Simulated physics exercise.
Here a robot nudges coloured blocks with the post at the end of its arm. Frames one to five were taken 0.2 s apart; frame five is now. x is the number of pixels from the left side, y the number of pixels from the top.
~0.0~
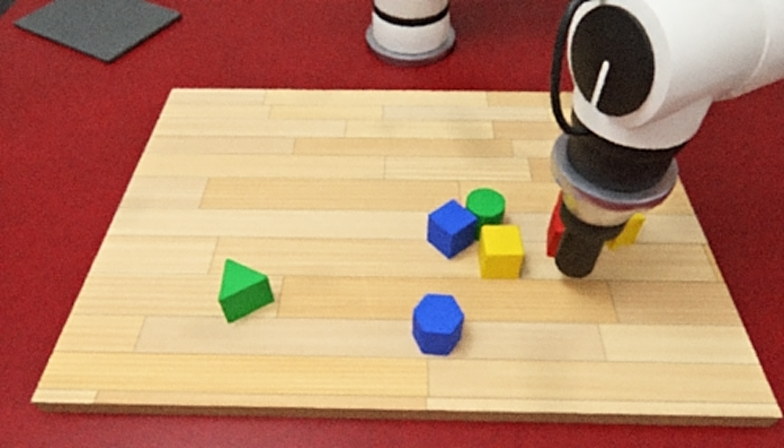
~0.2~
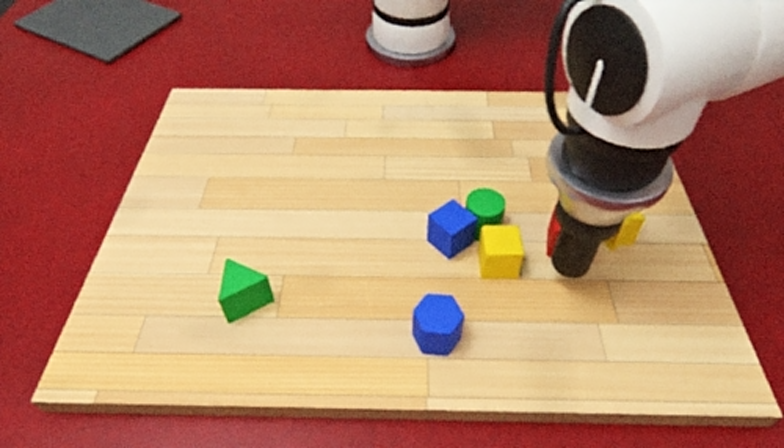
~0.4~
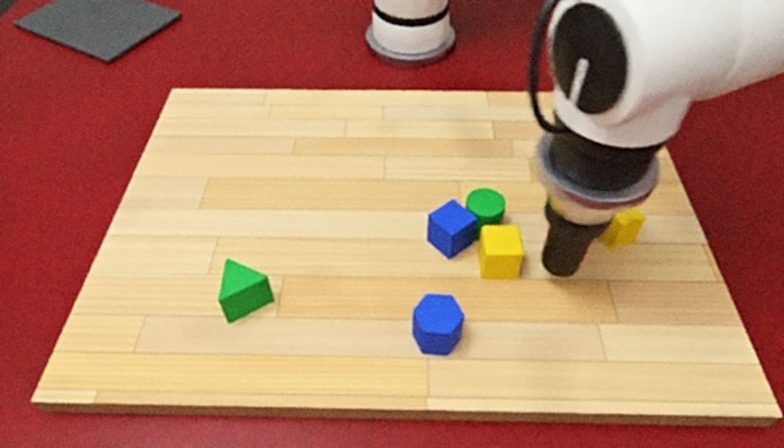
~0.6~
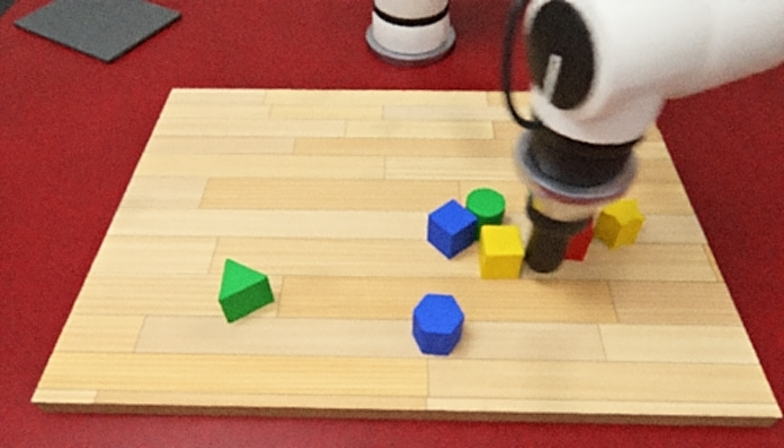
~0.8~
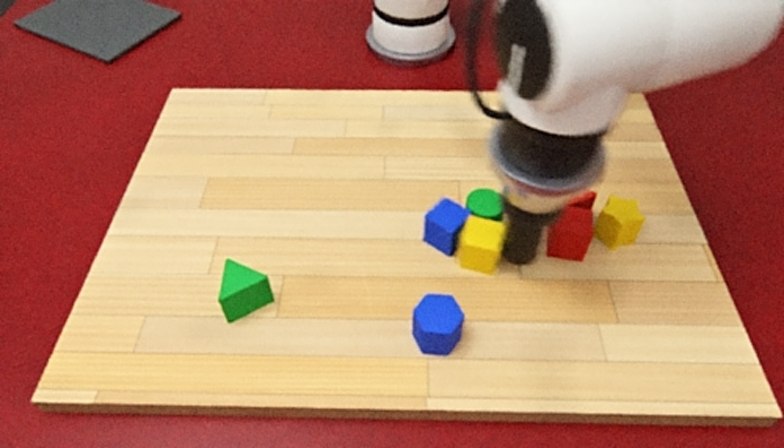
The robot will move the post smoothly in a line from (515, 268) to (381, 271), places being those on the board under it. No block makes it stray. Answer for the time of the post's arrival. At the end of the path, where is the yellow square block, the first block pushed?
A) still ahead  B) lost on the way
Choice B: Lost on the way.
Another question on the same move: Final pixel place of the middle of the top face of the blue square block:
So, by the moment the path ends, you'll find the top centre of the blue square block at (407, 190).
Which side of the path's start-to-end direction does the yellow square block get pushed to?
The yellow square block is shifted sideways to the right, facing along the path from start to end.
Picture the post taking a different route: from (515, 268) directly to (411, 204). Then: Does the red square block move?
Answer: No.
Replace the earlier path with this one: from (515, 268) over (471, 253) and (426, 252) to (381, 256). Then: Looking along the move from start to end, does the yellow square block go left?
I'd say no.
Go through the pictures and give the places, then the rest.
The first frame shows lower end of the post (573, 264), tops of blocks, blue square block (453, 216), yellow square block (503, 239), green cylinder (486, 201).
The second frame shows post (570, 264), blocks as before.
The third frame shows post (559, 263), blocks as before.
The fourth frame shows post (542, 260), blocks as before.
The fifth frame shows post (519, 253), blue square block (449, 213), yellow square block (484, 233), green cylinder (486, 201).
On the path given first. One third of the way, post (471, 254); blue square block (423, 200), turned 15° clockwise; yellow square block (440, 225), turned 35° clockwise.
Two thirds of the way, post (426, 255); blue square block (408, 191), turned 45° clockwise; yellow square block (407, 217), turned 65° clockwise.
At the end, post (381, 257); blue square block (407, 190), turned 45° clockwise; yellow square block (404, 217), turned 70° clockwise; green cylinder not moved.
